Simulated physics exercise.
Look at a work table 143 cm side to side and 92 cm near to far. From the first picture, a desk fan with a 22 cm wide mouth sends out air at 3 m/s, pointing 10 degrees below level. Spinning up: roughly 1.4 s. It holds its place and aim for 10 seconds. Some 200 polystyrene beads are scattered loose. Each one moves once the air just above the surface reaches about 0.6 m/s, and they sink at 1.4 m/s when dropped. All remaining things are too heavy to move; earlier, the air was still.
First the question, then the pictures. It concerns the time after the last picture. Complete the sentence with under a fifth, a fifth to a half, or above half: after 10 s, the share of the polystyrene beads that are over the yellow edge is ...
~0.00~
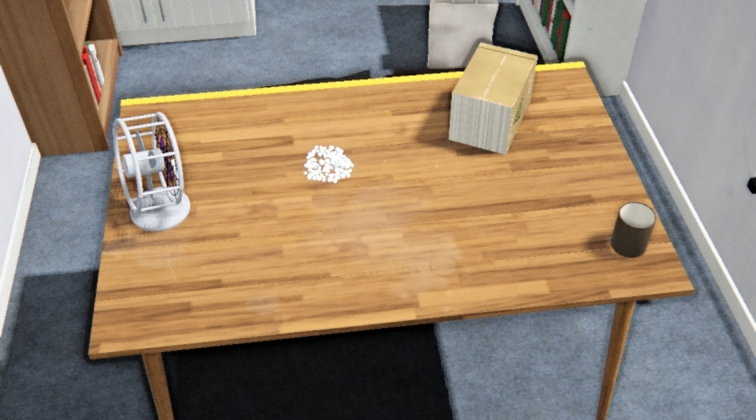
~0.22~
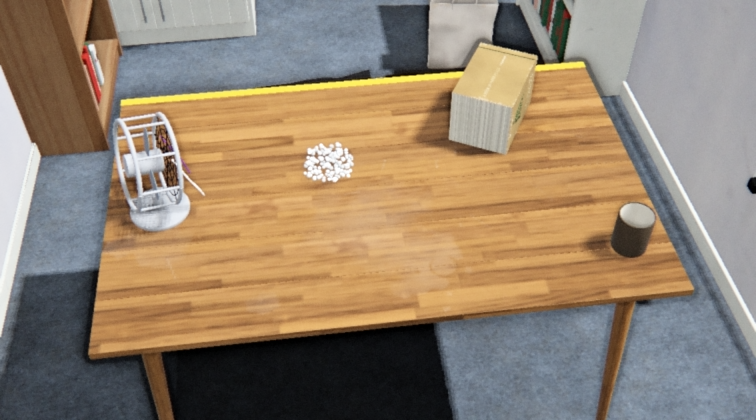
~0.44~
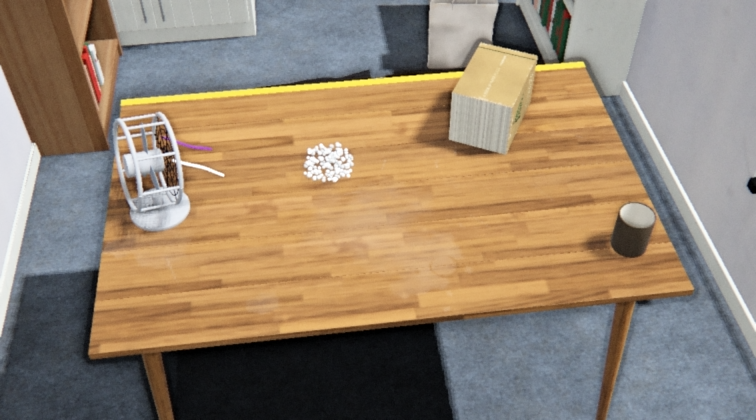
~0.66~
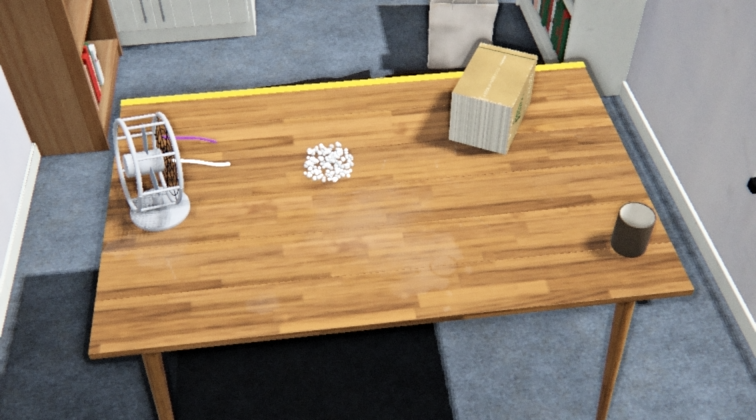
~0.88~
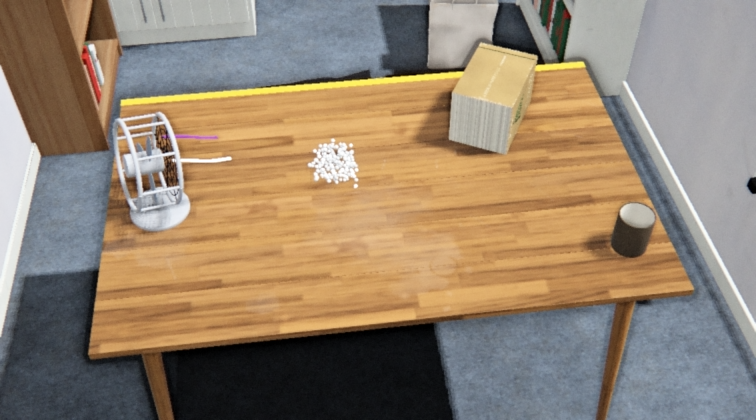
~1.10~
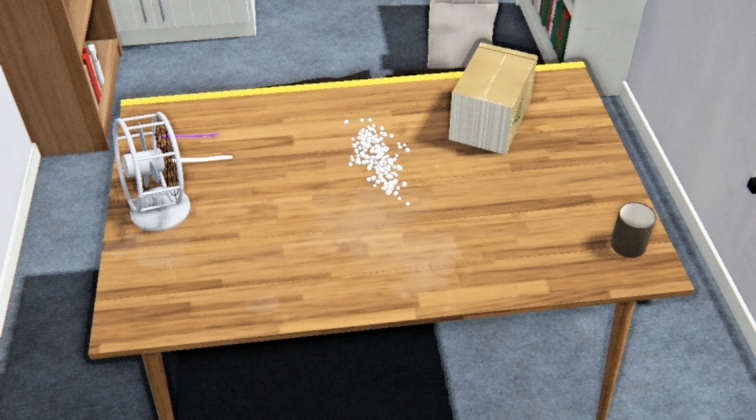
After 10 s, the share is a fifth to a half.
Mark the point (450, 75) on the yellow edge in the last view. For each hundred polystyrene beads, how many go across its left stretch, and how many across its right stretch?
Some 10 % left, 25 % right.
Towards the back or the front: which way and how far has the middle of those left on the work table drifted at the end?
It shifted toward the front side by roughly 40 cm.
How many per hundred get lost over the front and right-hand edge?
Roughly 0 % front, roughly 50 % right-hand.
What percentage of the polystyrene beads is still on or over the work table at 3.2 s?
Around 20 percent remain.
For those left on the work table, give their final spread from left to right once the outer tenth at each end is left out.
About 20 cm.
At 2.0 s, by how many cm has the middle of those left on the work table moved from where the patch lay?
About 75 cm.
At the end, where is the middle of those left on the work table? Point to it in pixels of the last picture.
Centre: Approx. (608, 242) px, last frame.
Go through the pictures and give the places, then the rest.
The middle of the polystyrene beads is near (331, 164), none has stirred yet and the mouth of the desk fan is at (147, 162), in the first frame.
The middle of the polystyrene beads is near (331, 161), none has stirred yet and the yellow edge is centred on (357, 81), in the second frame.
The middle of the polystyrene beads is near (331, 161), none has stirred yet, the top of a book is at (496, 74) and the top of a mug is at (638, 215), in the third frame.
The middle of the polystyrene beads is near (331, 161) and none has stirred yet, in the fourth frame.
The middle of the polystyrene beads is near (334, 164), the farthest in sight from the desk fan is at (351, 146) and about 40 % have left their places, in the fifth frame.
The middle of the polystyrene beads is near (378, 157), the farthest in sight from the desk fan is at (407, 151) and all have left their places, in the sixth frame.
After 2.0 s the count stands so, 34 % are over the yellow edge; the middle of those still in play is near (603, 237).
After 3.2 s the count stands so, 35 % are over the yellow edge; the middle of those still in play is near (605, 238).
After 5.5 s the count stands so, 35 % are over the yellow edge; the middle of those still in play is near (608, 242).
After 10.0 s, at the end, 35 % are over the yellow edge; the middle of those still in play is near (608, 242).
